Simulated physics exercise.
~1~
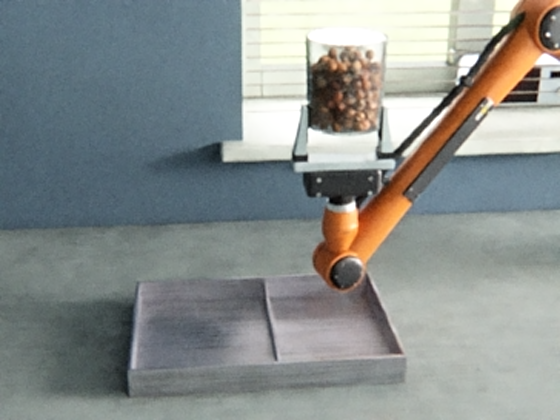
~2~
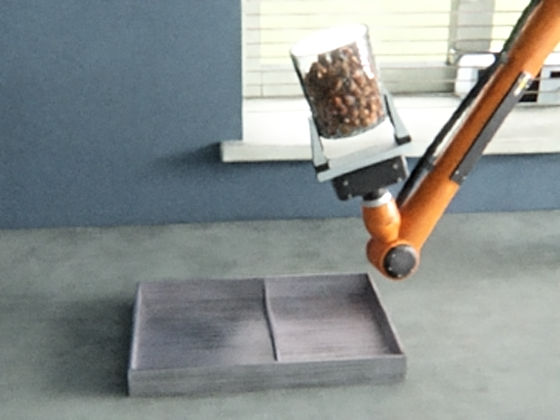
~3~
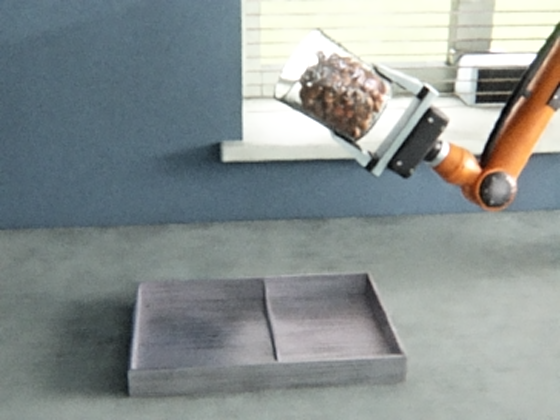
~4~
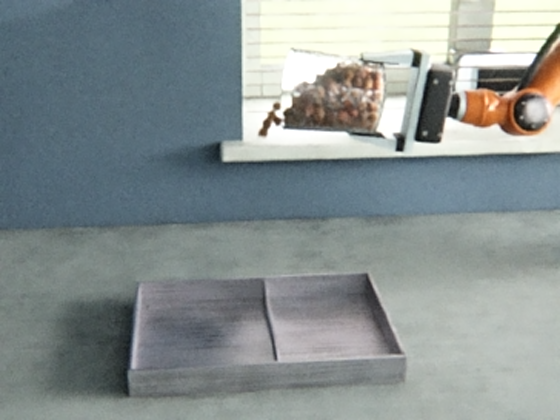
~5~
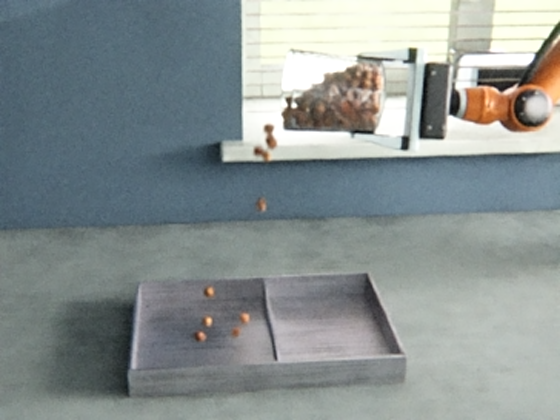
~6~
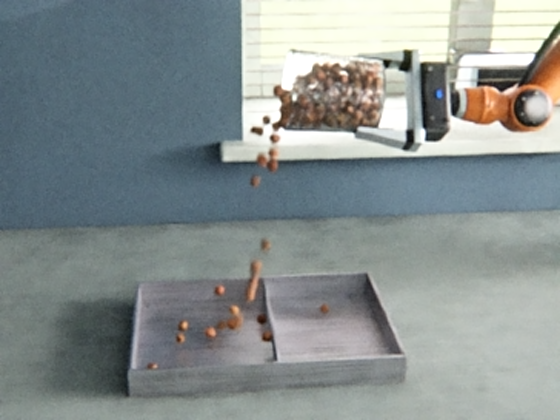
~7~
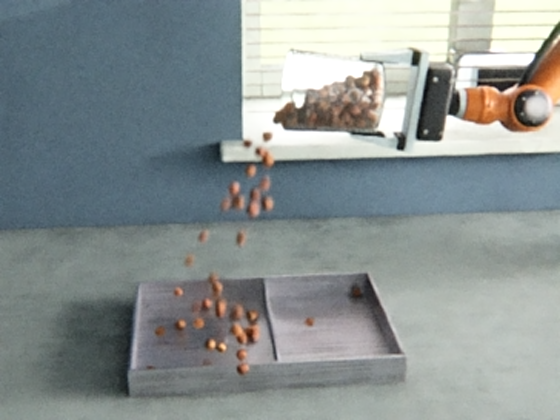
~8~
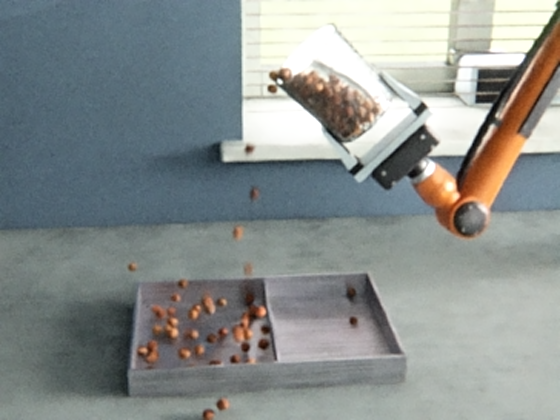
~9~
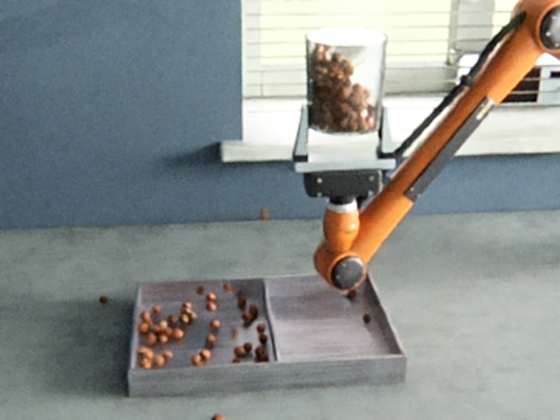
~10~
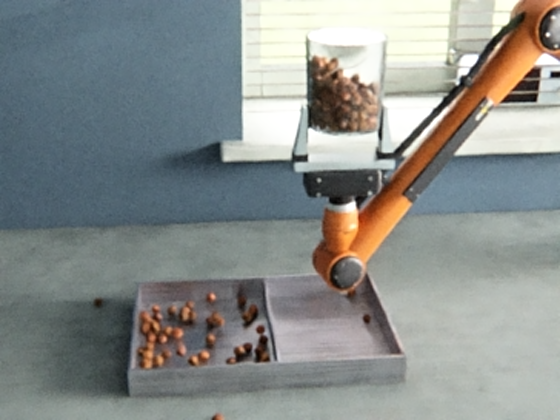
Orange robot arm tipping a clear tumbler of hazelnuts over a divided tray, scattering some mostly into its left part, then righting it.
